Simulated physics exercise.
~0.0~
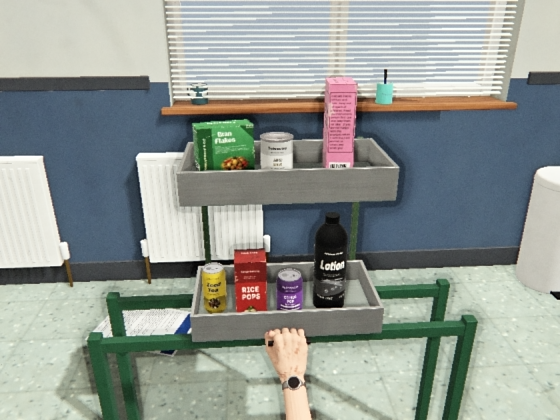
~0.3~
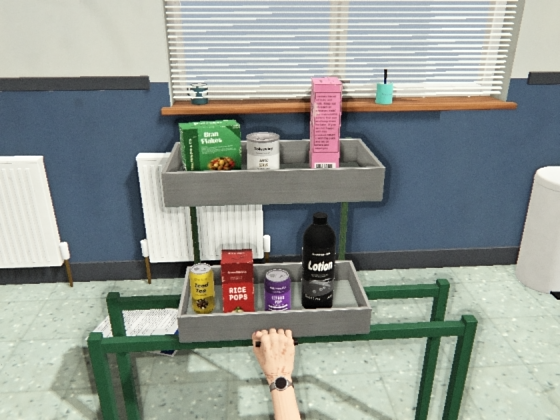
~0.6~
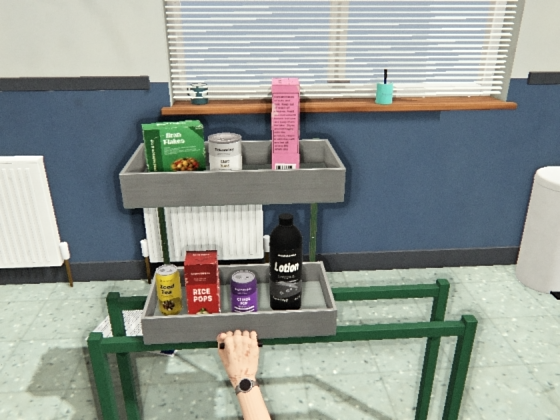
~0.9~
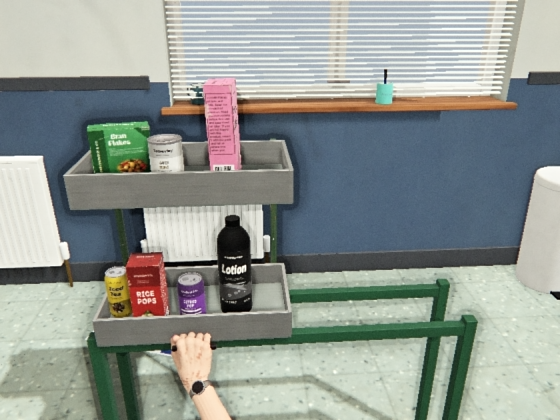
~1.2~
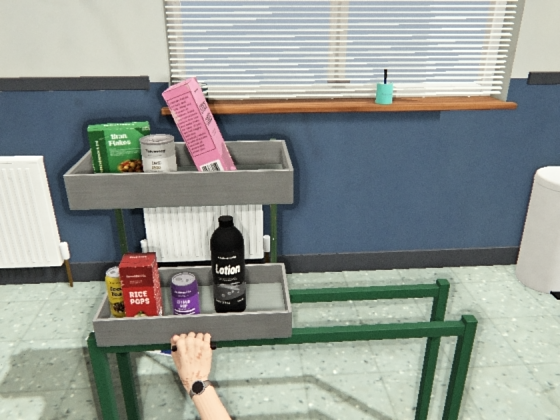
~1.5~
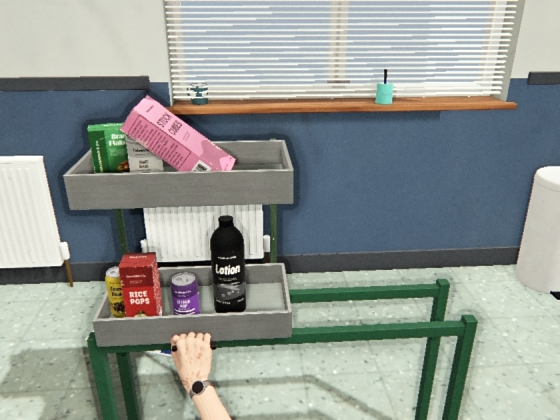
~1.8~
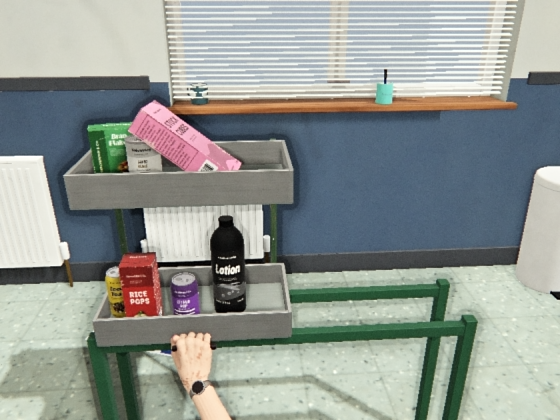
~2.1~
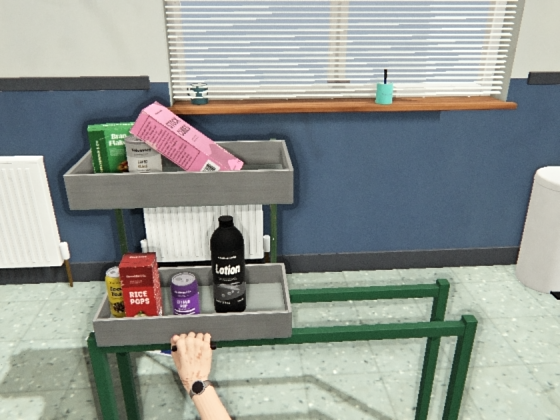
In a blue-walled room, a hand moves a rack left and the pink carton topples.
